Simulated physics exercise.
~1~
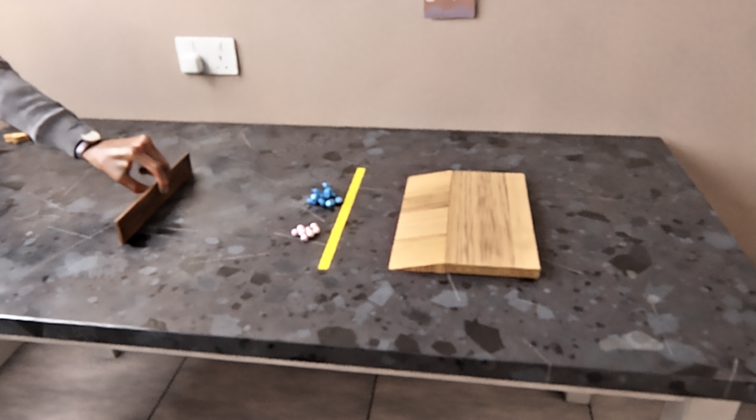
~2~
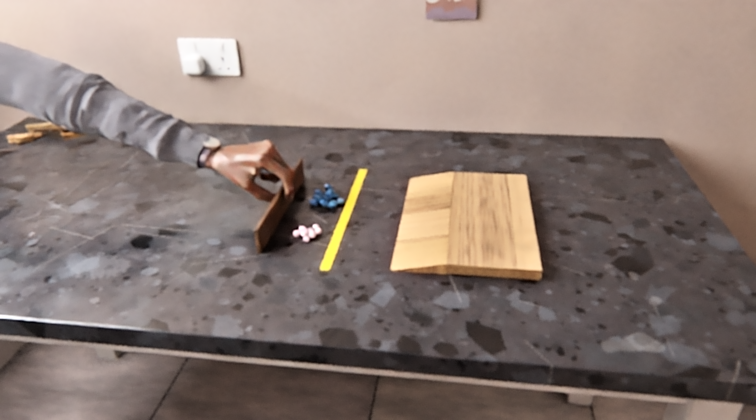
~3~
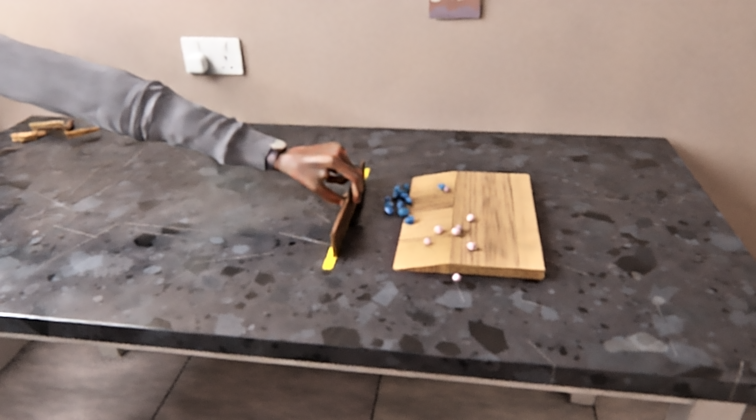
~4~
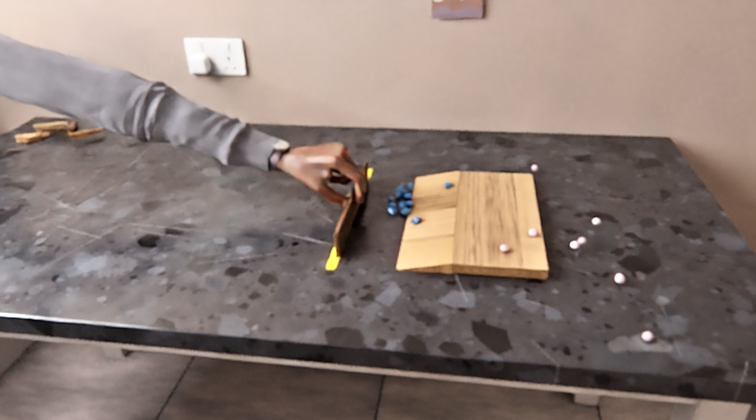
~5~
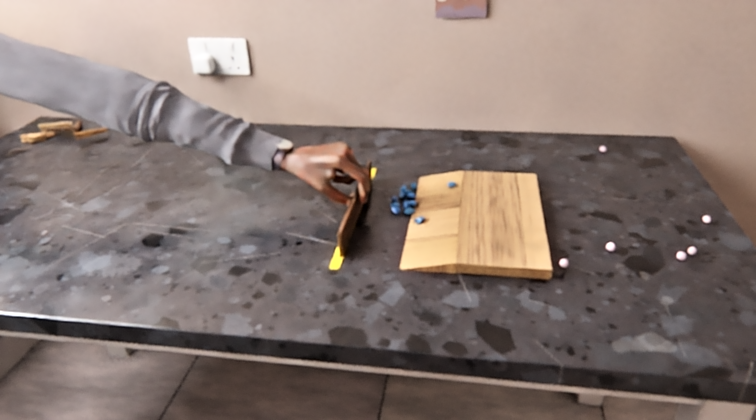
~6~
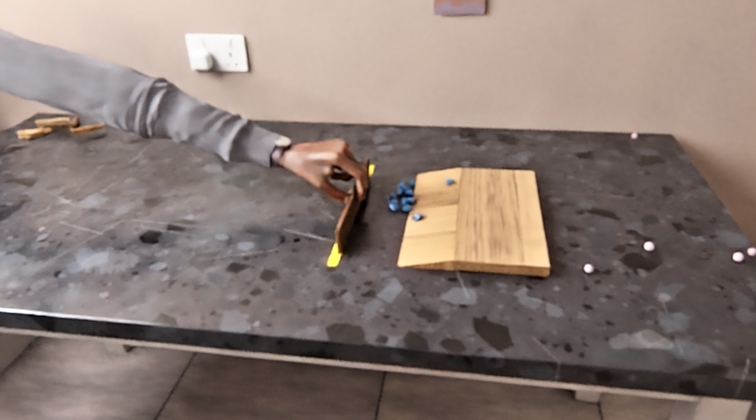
White beads rolled up and over a low wooden ramp and scattered across the dark counter after a hand pushed them and some blue ones rightward with a wooden strip, stopping at yellow tape, while most blue pieces stayed short and a couple rested on the slope.
